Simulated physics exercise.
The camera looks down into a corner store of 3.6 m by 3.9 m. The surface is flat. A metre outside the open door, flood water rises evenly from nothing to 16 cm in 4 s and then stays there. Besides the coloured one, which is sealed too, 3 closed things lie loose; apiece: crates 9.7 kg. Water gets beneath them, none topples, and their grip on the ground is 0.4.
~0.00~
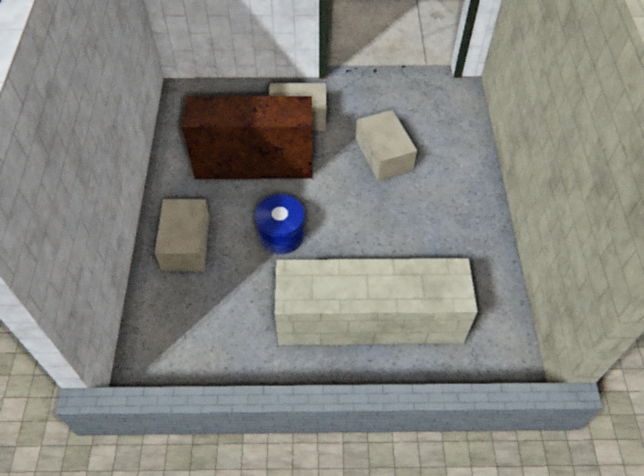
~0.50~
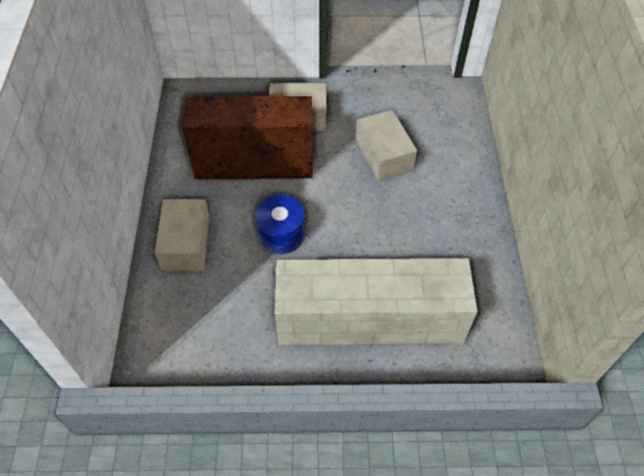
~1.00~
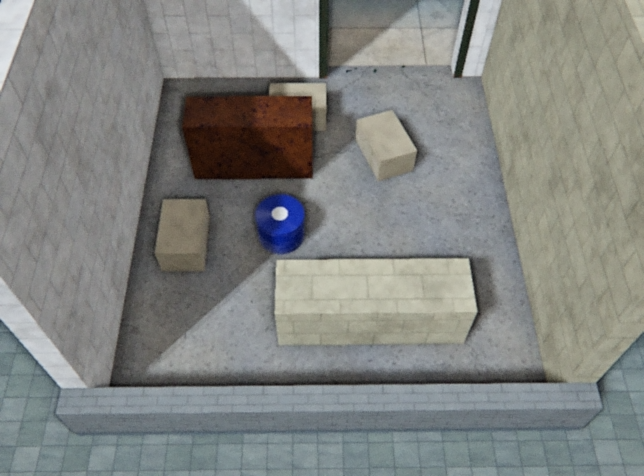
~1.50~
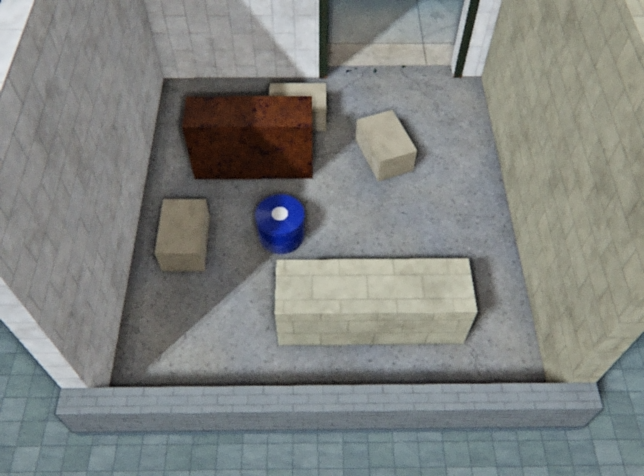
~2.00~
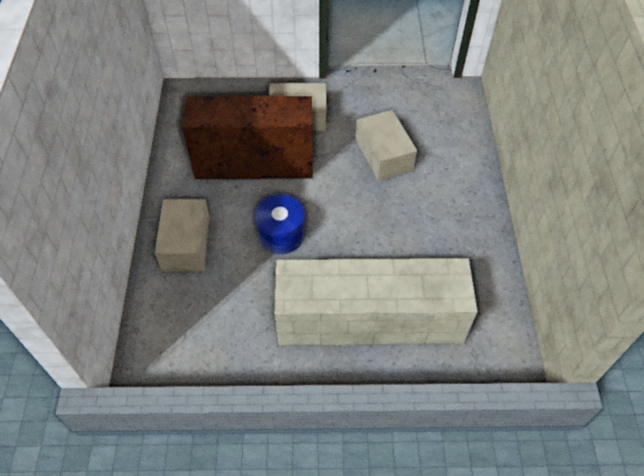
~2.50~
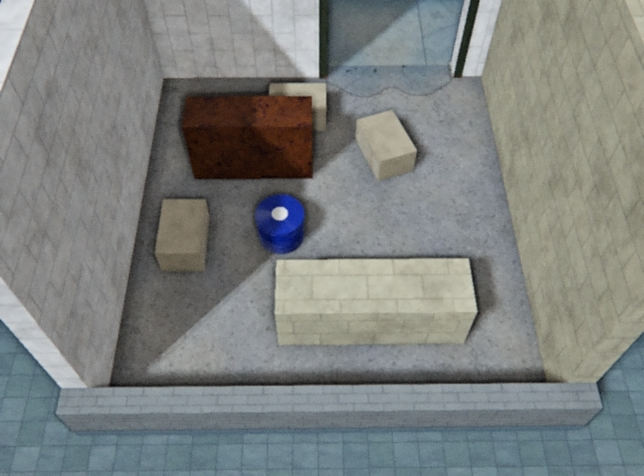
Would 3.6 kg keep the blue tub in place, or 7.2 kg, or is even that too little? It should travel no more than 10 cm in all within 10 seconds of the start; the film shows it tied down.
Verdict: Neither load is enough.
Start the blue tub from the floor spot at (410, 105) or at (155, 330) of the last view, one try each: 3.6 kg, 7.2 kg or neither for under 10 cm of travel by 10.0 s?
In that order: Neither is enough; neither holds.
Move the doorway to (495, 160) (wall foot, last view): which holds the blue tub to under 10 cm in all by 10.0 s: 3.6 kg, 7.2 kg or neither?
In that case neither load is enough.
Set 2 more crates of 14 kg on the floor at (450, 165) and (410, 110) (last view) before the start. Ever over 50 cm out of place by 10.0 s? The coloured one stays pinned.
In that order: Past it, over.
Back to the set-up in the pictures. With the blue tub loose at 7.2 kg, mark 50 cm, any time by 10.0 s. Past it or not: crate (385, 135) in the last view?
Answer: Past it.
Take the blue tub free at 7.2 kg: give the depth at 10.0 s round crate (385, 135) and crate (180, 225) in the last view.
Roughly 10 and 8 cm.
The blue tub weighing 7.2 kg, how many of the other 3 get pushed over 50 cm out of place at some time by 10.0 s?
That makes 1.
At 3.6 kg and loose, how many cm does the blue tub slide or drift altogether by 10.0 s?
Some 200 cm in all.
After 3.5 s the blue tub would be 0 cm from its start with 3.6 kg and 0 cm from its start with 7.2 kg; 0 cm of water round it then.
After 4.5 s the blue tub would be 0 cm from its start with 3.6 kg and 0 cm from its start with 7.2 kg; 0 cm of water round it then.
After 7.0 s the blue tub would be 77 cm from its start with 3.6 kg and 22 cm from its start with 7.2 kg; 4 cm of water round it then.
After 10.0 s the blue tub would be 154 cm from its start with 3.6 kg and 98 cm from its start with 7.2 kg; 5 cm of water round it then.
